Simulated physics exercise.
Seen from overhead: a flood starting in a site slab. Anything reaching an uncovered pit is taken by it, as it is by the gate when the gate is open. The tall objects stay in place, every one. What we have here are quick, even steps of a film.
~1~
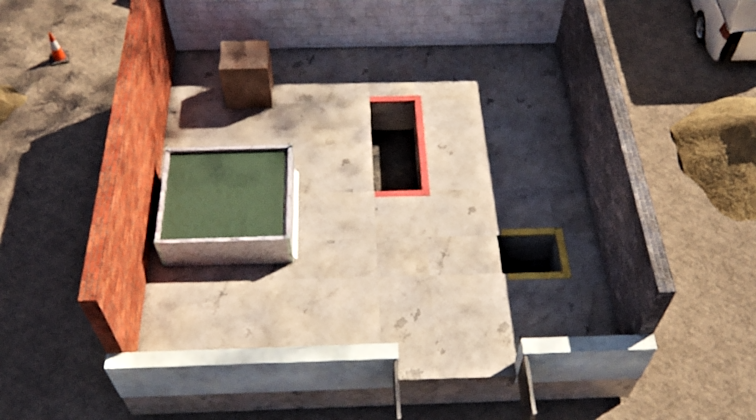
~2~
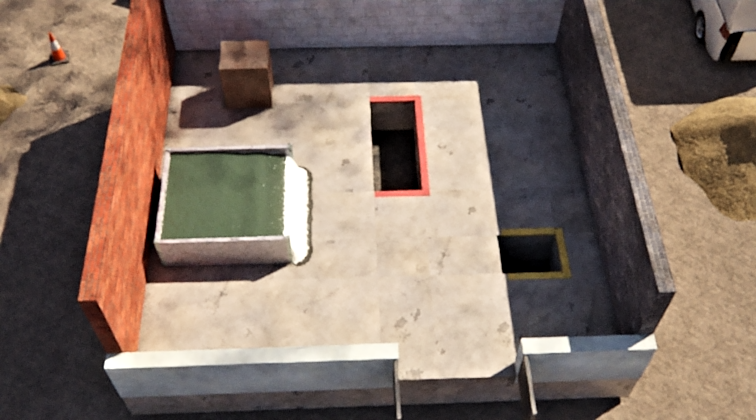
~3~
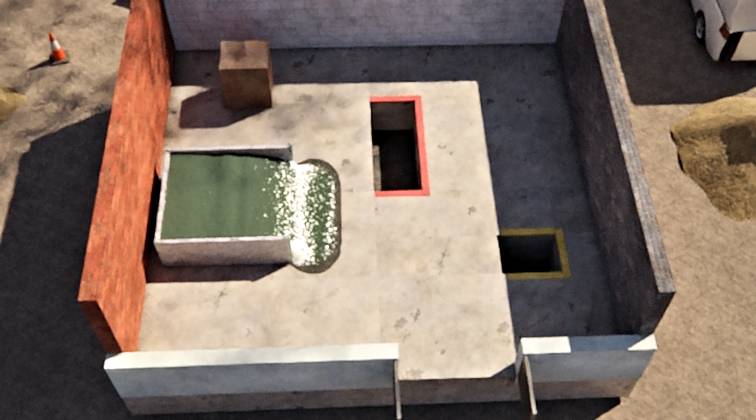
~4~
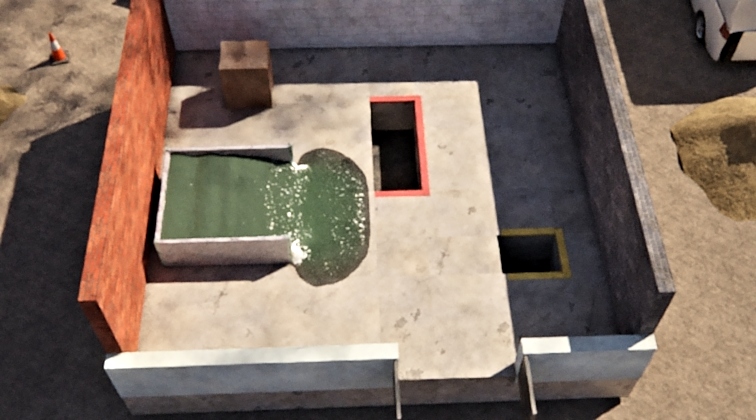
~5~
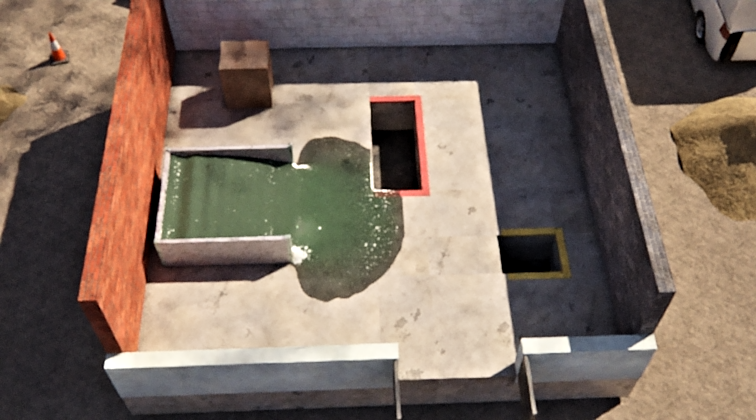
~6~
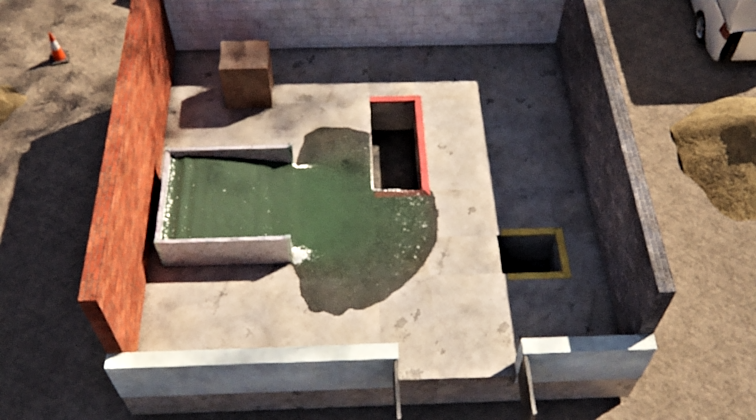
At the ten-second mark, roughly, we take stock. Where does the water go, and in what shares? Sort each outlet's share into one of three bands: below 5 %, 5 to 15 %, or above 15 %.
Shares: The gate gets 5 to 15 %; the red pit gets above 15 %; the yellow pit gets above 15 %.
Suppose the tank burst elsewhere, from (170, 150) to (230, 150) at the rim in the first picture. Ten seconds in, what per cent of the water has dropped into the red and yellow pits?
Per cent: Red 25, yellow 4.
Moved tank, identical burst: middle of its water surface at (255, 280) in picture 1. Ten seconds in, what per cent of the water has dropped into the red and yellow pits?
After ten seconds: Red pit at 6 percent, yellow pit at 35 percent.
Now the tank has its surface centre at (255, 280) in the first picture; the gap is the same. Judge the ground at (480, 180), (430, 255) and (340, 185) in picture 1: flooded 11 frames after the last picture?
Well, first one got wet, second one got wet, third one stays dry.
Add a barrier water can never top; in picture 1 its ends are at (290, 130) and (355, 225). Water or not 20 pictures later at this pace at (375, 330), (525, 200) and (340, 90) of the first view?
First submerged, second submerged, third spared.
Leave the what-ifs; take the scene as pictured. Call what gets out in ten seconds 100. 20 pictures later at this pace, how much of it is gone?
Working it through, I arrive at 55 per cent.
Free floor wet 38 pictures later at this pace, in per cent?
Close to 45 percent, by my reckoning.
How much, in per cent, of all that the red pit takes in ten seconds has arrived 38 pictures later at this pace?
It works out at roughly 90 percent of the ten-second total.
A moment on, water covers 25 % of the floor; the gate 0 %, the red pit 8 %, the yellow pit 1 %.
Next, water covers 40 % of the floor; the gate 0 %, the red pit 18 %, the yellow pit 5 %.
Then, water covers 45 % of the floor; the gate 2 %, the red pit 27 %, the yellow pit 11 %.
Later, water covers 45 % of the floor; the gate 5 %, the red pit 33 %, the yellow pit 20 %.
In the end, water covers 45 % of the floor; the gate 7 %, the red pit 37 %, the yellow pit 28 %.
